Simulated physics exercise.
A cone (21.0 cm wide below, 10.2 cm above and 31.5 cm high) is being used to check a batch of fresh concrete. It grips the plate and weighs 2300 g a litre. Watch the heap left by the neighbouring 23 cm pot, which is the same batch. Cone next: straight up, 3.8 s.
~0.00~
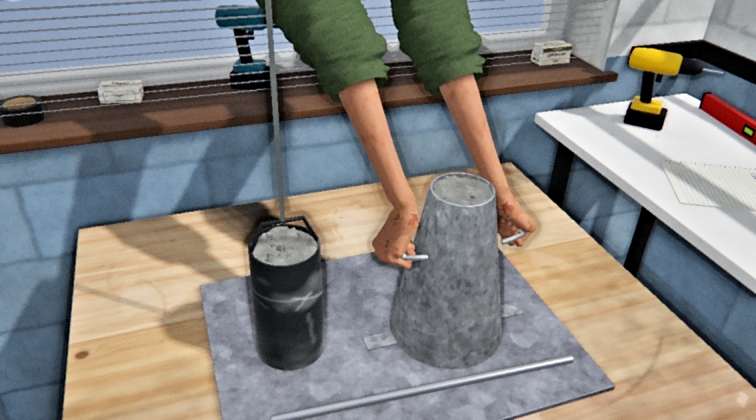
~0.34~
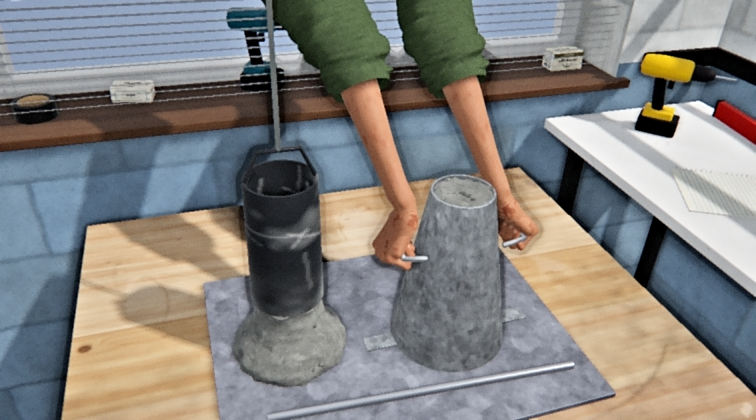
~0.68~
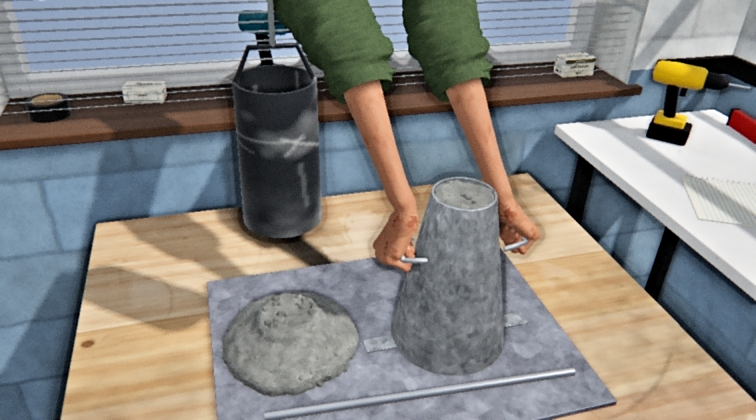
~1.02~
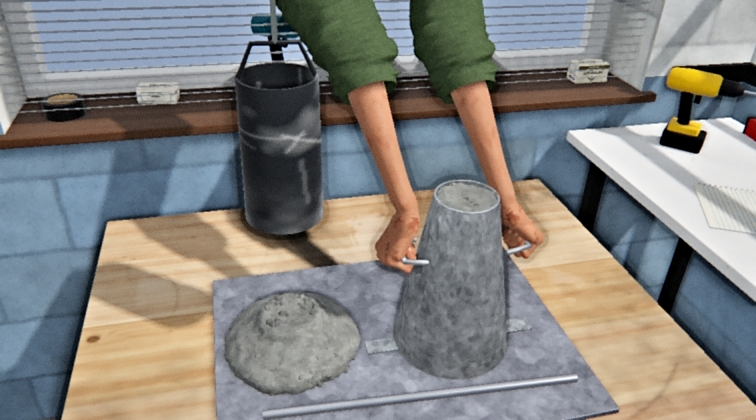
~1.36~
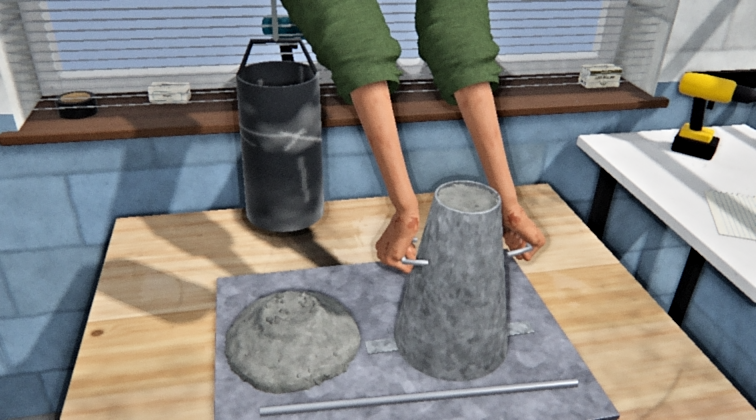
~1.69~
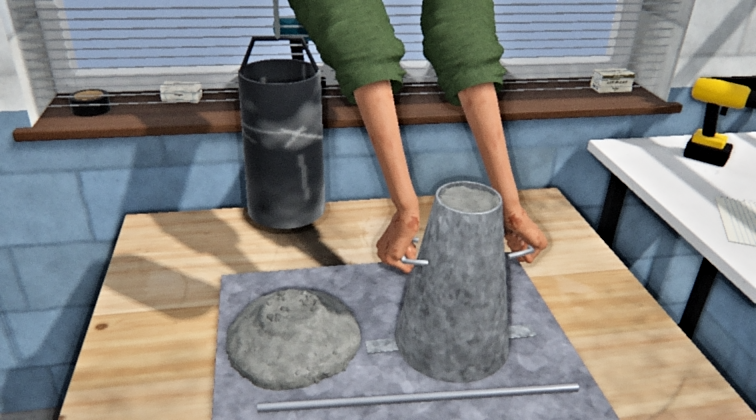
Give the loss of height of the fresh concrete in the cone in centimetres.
I'd put it at about 19 centimetres.
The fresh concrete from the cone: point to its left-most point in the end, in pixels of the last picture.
I'd point to somewhere near (356, 337).
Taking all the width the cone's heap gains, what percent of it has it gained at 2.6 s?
80 %.
After 2.6 s, the cone is up 6.8 cm; the fresh concrete has come down 15 cm to 17 cm and is 33 cm wide.
After 3.6 s, the cone is up 20 cm; the fresh concrete has come down 19 cm to 12 cm and is 37 cm wide.
After 4.5 s, the cone is up 31 cm; the fresh concrete has come down 19 cm to 12 cm and is 37 cm wide.
After 5.7 s, the cone is clear; the fresh concrete has come down 19 cm to 12 cm and is 37 cm wide.
After 6.2 s, at rest, the cone is clear; the fresh concrete has come down 19 cm to 12 cm and is 37 cm wide.
